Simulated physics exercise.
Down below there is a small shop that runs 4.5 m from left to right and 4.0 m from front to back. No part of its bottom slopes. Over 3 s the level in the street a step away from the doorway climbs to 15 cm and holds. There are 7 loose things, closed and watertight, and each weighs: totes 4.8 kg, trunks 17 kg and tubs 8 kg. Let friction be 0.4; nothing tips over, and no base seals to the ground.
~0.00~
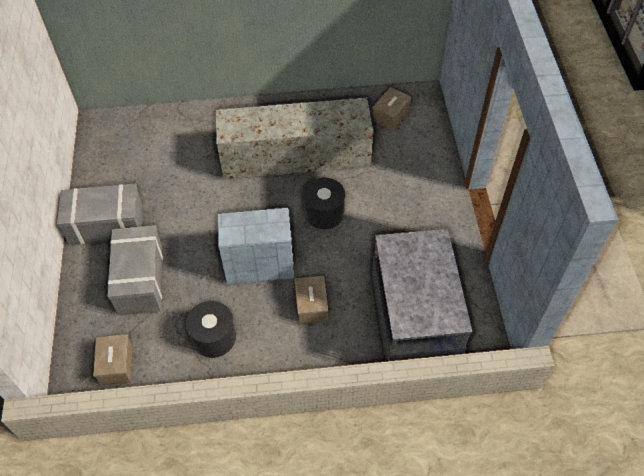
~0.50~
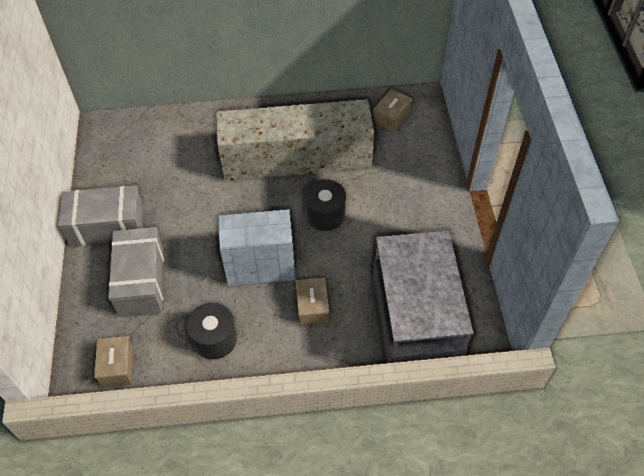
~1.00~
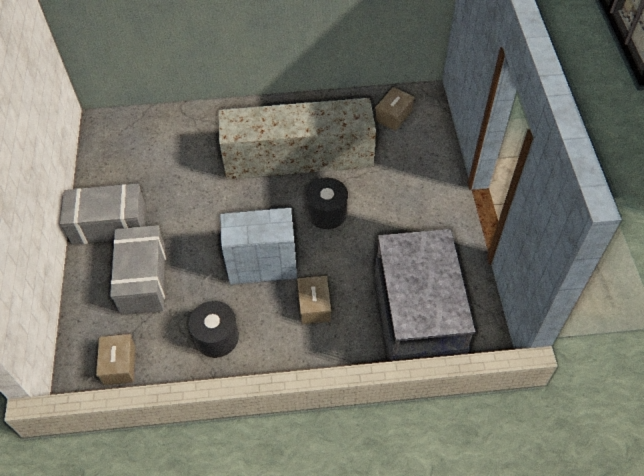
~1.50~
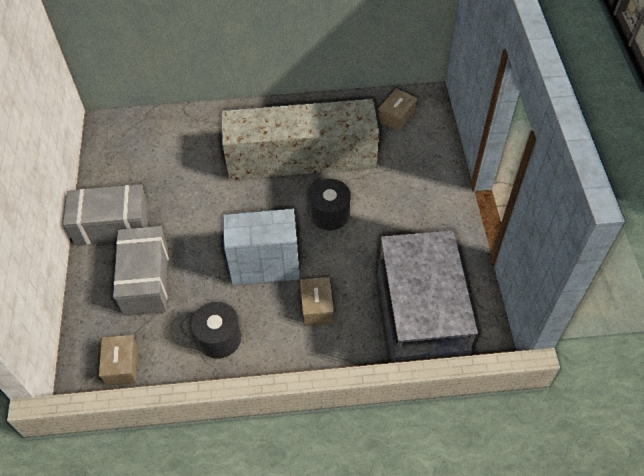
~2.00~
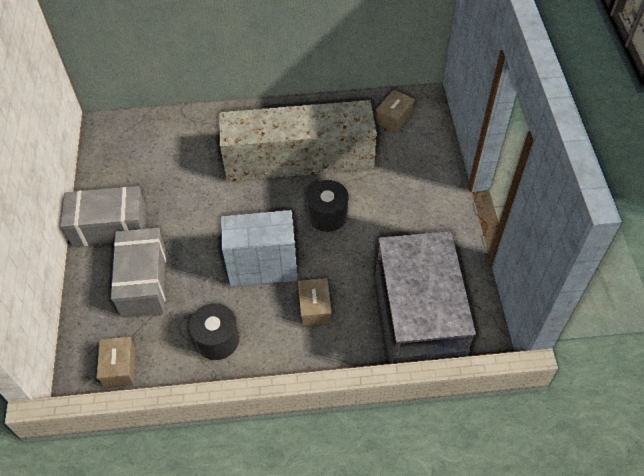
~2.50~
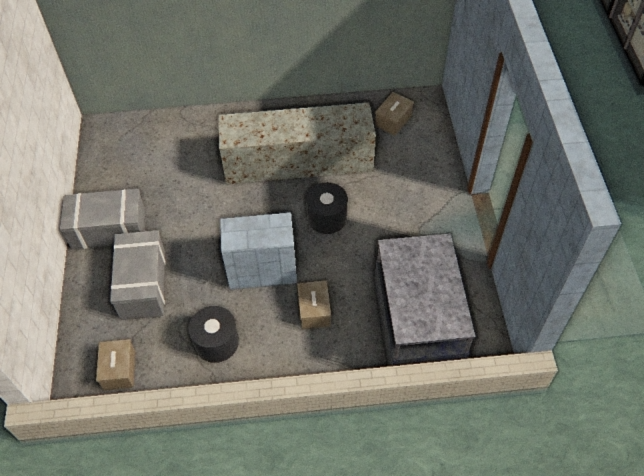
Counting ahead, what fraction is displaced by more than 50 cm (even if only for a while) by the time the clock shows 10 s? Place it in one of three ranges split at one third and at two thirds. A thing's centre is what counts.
It's shaping up to be few of them, below a third.
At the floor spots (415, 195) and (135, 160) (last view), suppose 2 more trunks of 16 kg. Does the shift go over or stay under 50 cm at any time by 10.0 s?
One by one: Above; below.
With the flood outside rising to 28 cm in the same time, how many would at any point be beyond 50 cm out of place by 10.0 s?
The answer would then be 6.
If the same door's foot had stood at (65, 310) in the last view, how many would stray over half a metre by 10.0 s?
Count: 3.
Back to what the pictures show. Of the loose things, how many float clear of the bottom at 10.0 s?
At that moment 3.
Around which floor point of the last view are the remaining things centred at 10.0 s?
They're centred close to (199, 265).
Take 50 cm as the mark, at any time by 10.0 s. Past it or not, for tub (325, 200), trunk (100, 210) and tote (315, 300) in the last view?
In turn: Above the mark, below the mark, above the mark.
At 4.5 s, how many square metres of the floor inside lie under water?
That flooded area is roughly 4.5 m2.
After 3.5 s 0 of 7 are over 50 cm from their spots; 0 afloat.
After 4.5 s 0 of 7 are over 50 cm from their spots; 0 afloat.
After 7.0 s 2 of 7 are over 50 cm from their spots; 1 afloat.
After 10.0 s 2 of 7 are over 50 cm from their spots, and 2 have been at some point; 3 afloat.
